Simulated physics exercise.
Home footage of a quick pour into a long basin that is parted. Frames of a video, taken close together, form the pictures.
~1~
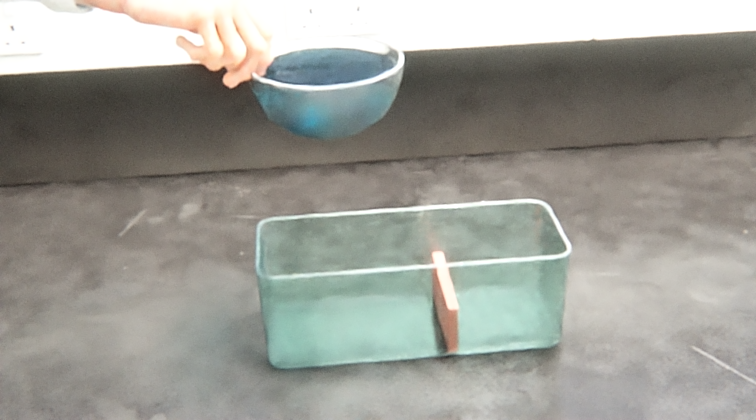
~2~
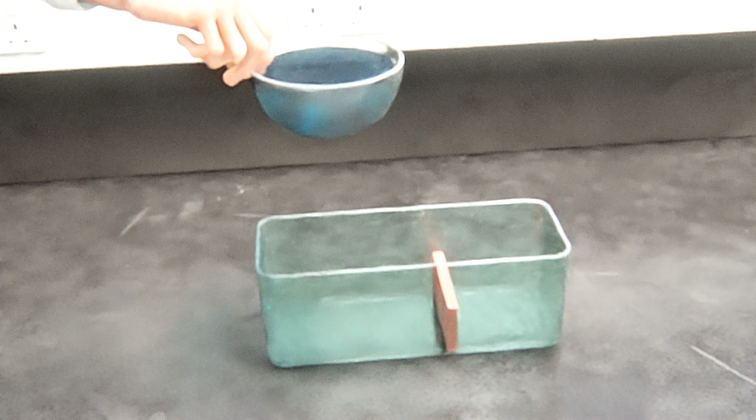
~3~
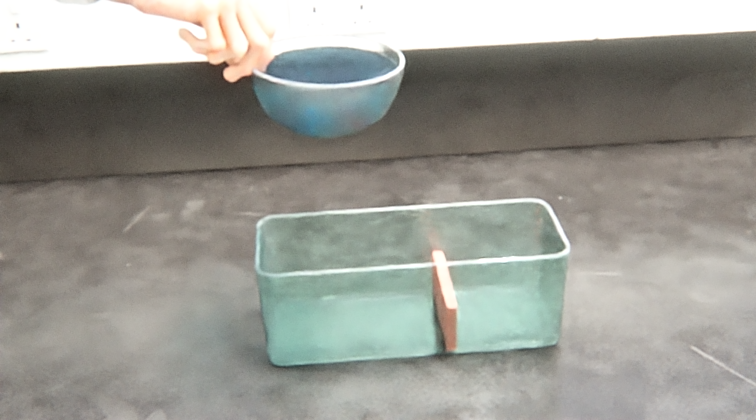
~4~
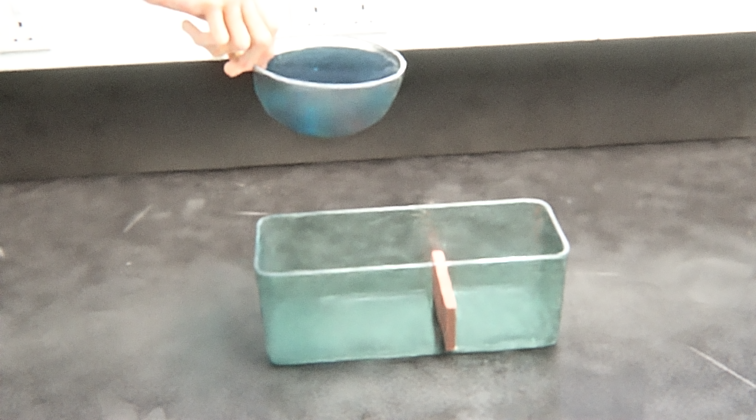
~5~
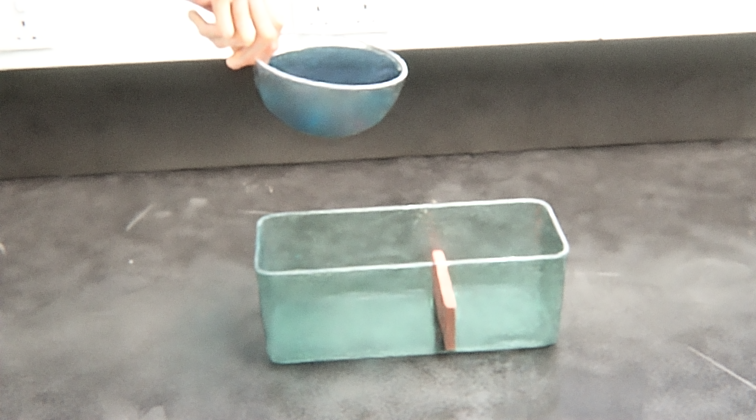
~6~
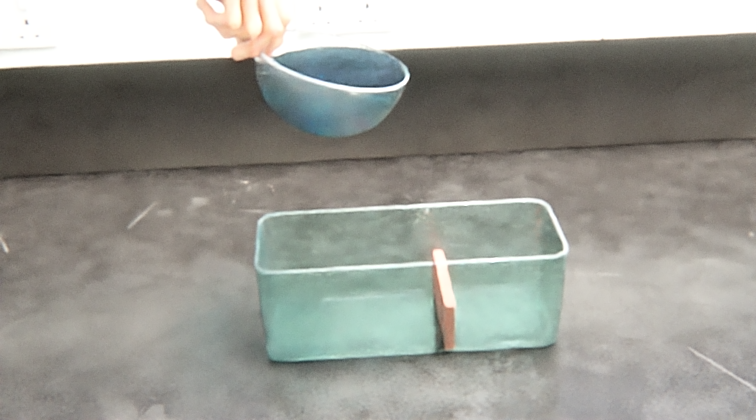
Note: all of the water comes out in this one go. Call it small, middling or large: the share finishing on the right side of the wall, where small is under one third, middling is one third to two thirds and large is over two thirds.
Large.
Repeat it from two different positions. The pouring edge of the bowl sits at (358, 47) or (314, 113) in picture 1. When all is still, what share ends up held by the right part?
Around 40 percent first, around 5 percent second.
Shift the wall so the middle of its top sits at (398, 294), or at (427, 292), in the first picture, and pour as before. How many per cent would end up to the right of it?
The first position gives around 95 percent, the second around 80 percent.
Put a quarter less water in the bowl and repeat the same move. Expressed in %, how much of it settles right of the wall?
Near 70 in a hundred.
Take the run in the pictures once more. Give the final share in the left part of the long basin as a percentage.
20 %.
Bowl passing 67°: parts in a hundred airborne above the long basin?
Share in flight: Approx. 40 %.
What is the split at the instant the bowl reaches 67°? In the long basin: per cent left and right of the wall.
Left side: 0 in a hundred; right side: 25 in a hundred.
A moment on, the bowl is tipped part way and 33 per cent is still to pour, 2 is left of the wall and 24 right of it.
Next, the bowl is tipped on its side and 1 per cent is still to pour, 15 is left of the wall and 76 right of it.
Then the bowl is tipped right over and 0 per cent is still to pour, 22 is left of the wall and 76 right of it.
Later the bowl is tipped right over and 0 per cent is still to pour, 22 is left of the wall and 76 right of it.
Finally, 22 per cent lies left of the wall, 76 right of it and 2 outside.
